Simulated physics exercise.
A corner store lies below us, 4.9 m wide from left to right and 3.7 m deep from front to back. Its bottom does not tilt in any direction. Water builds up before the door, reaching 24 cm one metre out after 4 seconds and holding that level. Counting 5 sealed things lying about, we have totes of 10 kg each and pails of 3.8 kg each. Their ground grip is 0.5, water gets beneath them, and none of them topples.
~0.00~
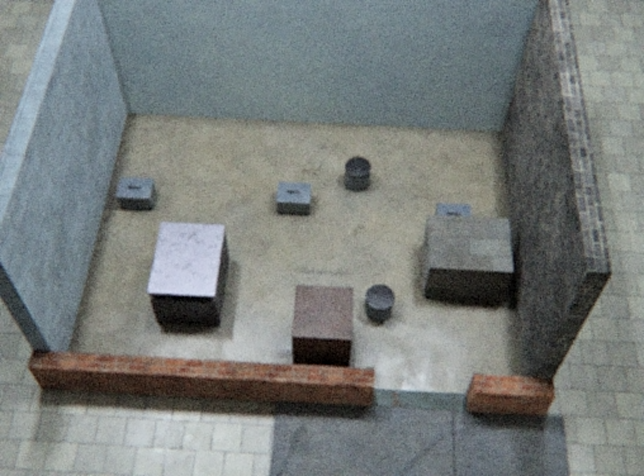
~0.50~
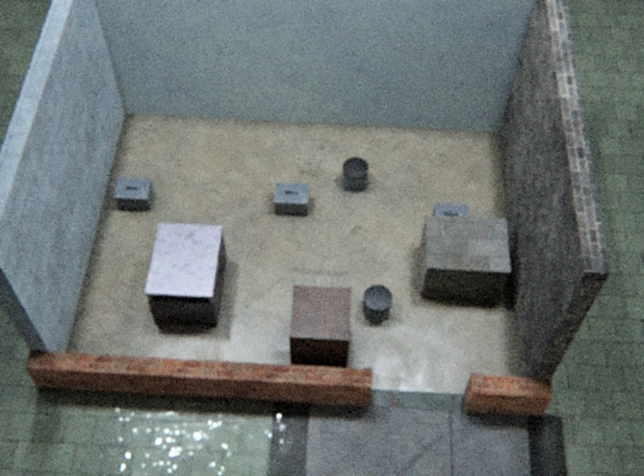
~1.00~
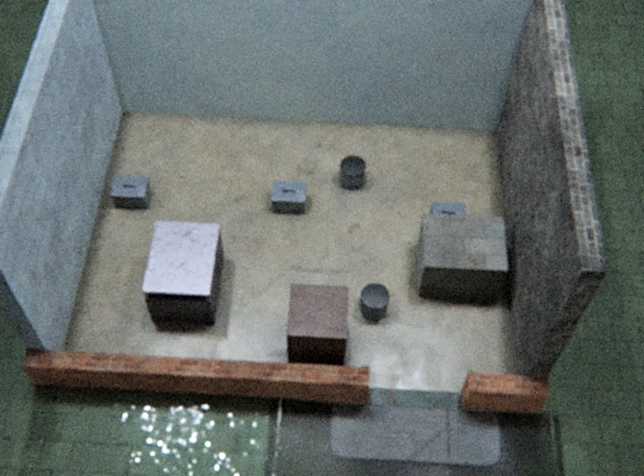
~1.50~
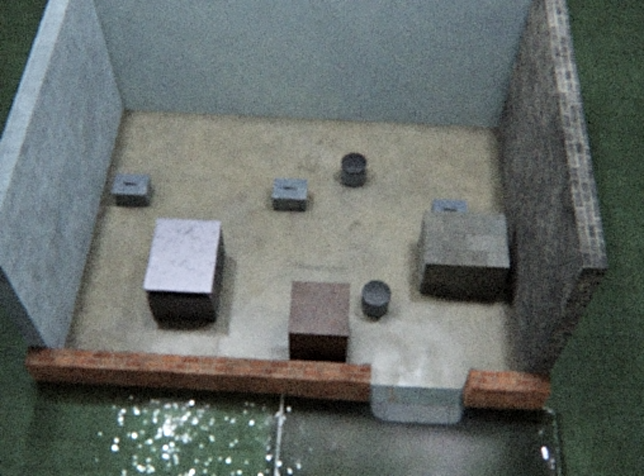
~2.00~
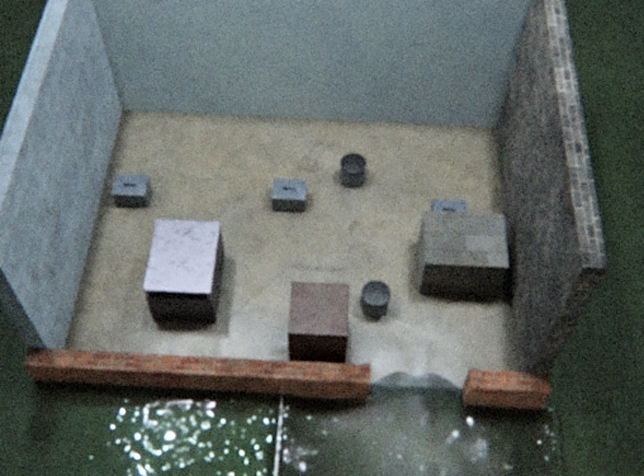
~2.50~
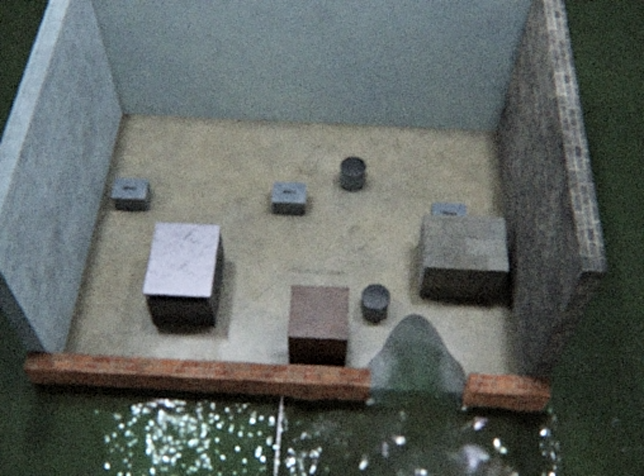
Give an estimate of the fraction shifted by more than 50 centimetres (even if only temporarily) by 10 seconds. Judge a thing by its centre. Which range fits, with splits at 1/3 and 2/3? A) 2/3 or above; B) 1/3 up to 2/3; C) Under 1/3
Option B: 1/3 up to 2/3.
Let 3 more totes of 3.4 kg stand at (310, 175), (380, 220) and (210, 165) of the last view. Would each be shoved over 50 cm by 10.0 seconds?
The first one tops the mark, the next tops the mark, and the last tops the mark.
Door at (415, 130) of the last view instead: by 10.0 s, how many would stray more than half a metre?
In that case the number is 3.
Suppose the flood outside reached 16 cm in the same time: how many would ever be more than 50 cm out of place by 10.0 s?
Then 2 of them.
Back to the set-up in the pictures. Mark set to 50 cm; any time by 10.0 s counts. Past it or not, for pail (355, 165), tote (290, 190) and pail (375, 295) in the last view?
In that order: Over, past it, past it.
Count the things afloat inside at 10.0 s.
At that time the total is 2.
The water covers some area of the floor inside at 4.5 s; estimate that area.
Wet area: Approx. 6.0 m2.
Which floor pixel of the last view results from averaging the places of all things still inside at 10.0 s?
About (226, 183).
After 3.5 s 0 of 5 are over 50 cm from their spots; 0 afloat.
After 4.5 s 1 of 5 are over 50 cm from their spots; 0 afloat.
After 7.0 s 2 of 5 are over 50 cm from their spots; 2 afloat.
After 10.0 s 3 of 5 are over 50 cm from their spots, and 3 have been at some point; 2 afloat.
